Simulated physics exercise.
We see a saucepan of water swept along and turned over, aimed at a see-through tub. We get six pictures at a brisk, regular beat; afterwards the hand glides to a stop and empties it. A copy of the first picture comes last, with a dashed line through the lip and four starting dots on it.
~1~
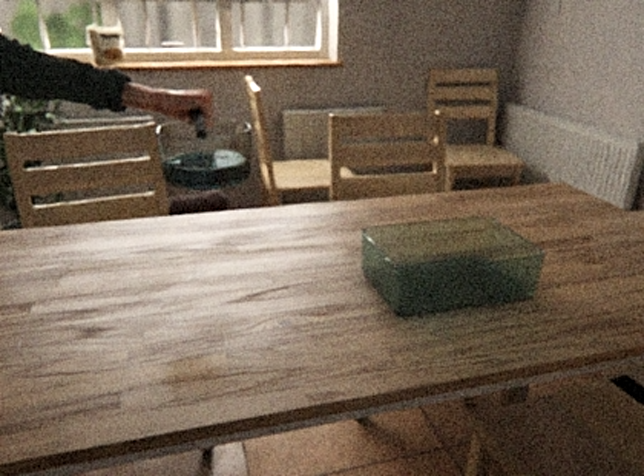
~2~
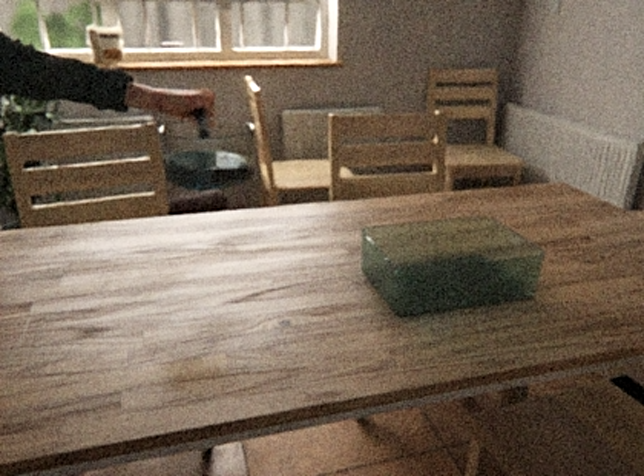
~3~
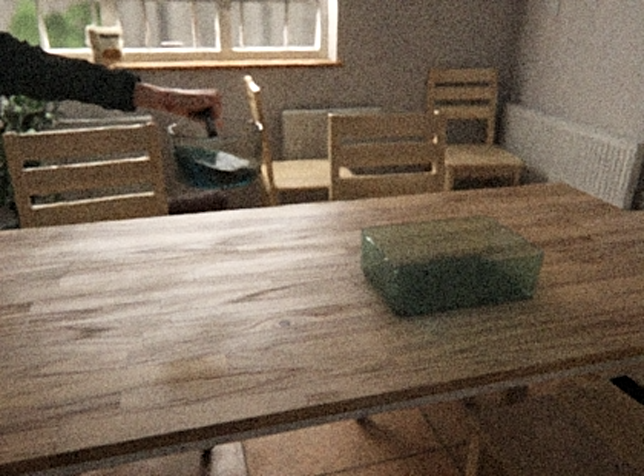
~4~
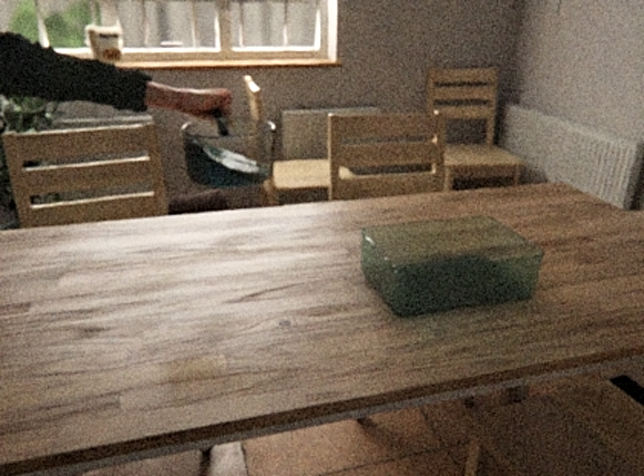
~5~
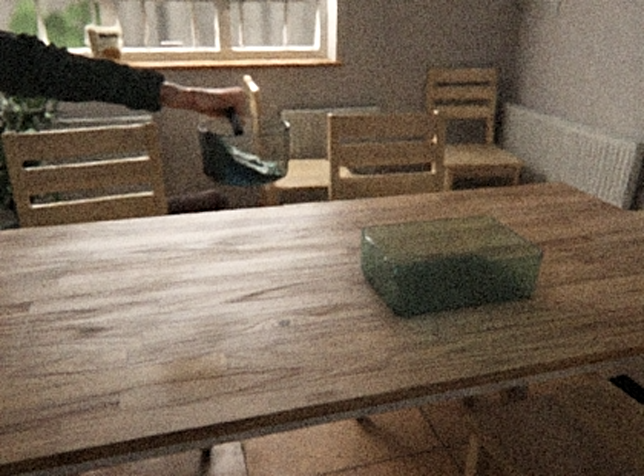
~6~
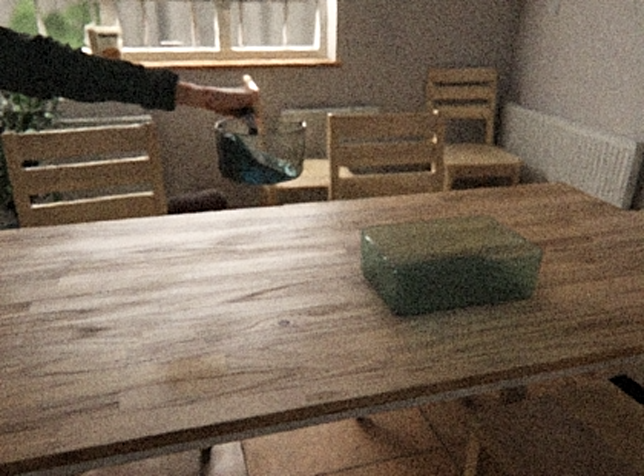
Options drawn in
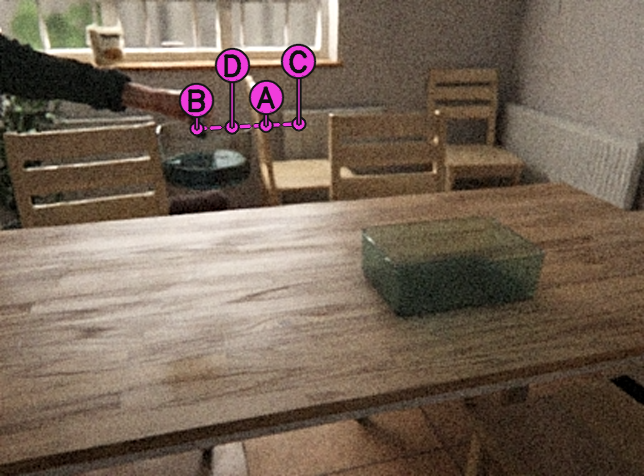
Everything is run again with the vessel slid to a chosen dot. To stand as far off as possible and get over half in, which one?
The limit is C.
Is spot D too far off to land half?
Yes, that goes wrong.
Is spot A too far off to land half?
Yes, that goes wrong.
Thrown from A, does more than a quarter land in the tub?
Yes, it does.
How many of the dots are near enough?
One.
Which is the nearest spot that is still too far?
A.
In magenta, A at (266, 125); B at (196, 128); C at (298, 123); D at (232, 127).
Choosing A, about 37 % lands in the tub, 54 % falls short and 10 % goes beside or beyond.
Choosing B, about 8 % lands in the tub, 91 % falls short.
Choosing C, about 69 % lands in the tub, 18 % falls short and 13 % goes beside or beyond.
Choosing D, about 18 % lands in the tub, 79 % falls short and 4 % goes beside or beyond.
